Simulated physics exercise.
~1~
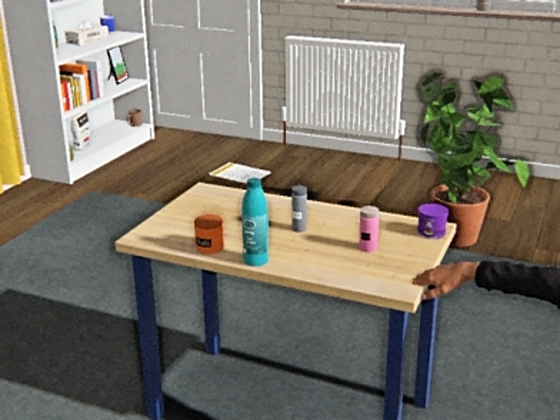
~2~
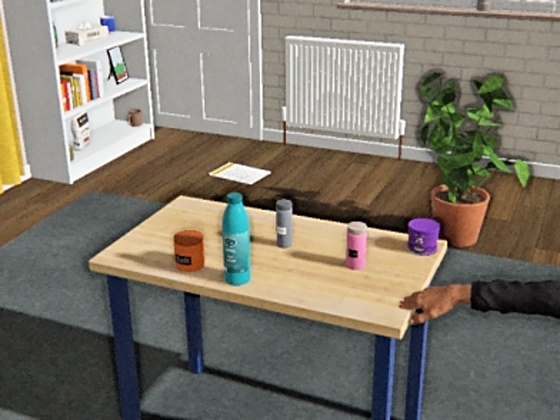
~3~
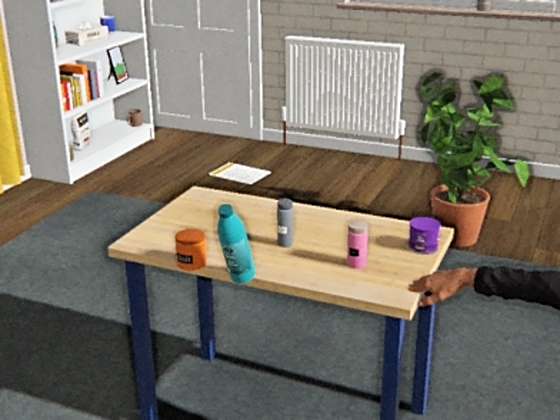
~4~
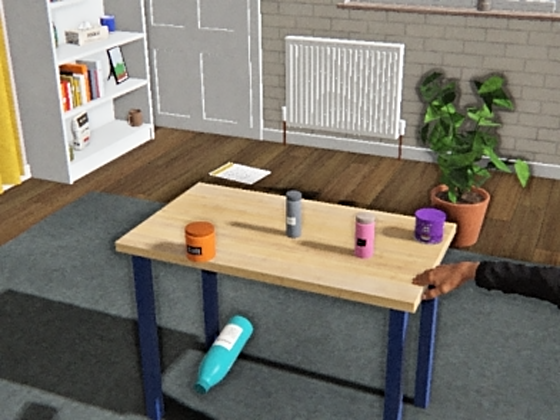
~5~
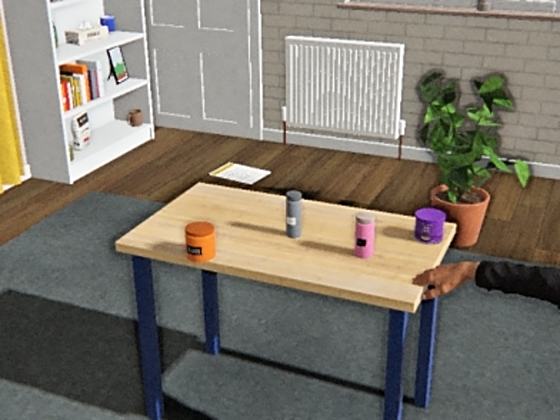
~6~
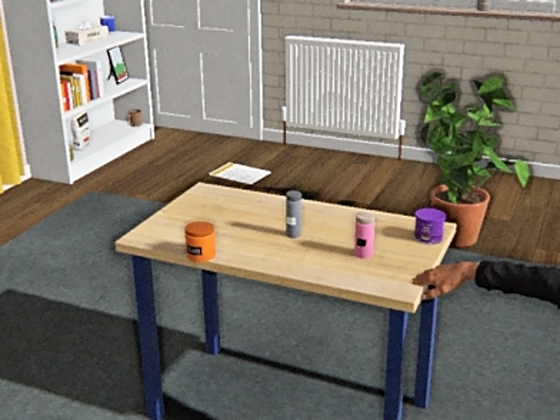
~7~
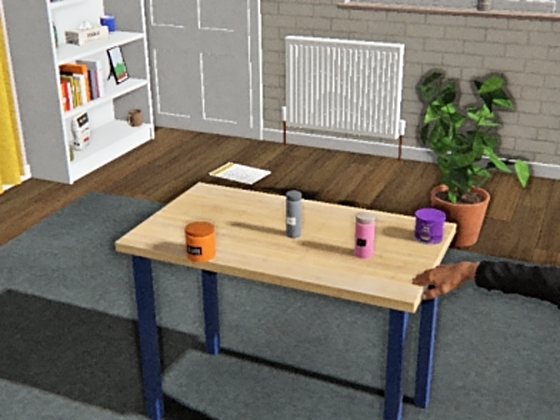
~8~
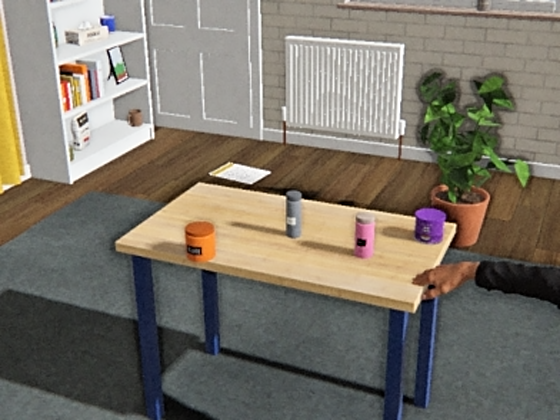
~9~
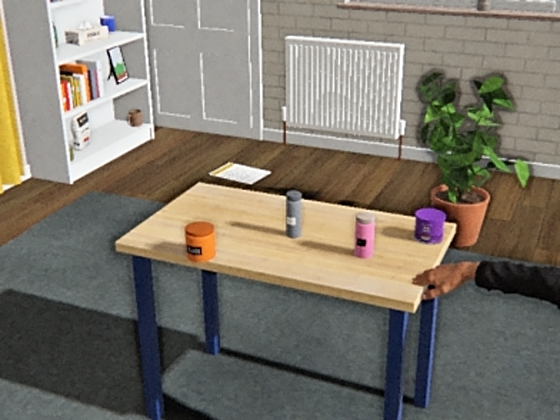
Turquoise bottle tipping and falling off a wooden table as a hand jerks it forward and back, four other containers staying on.
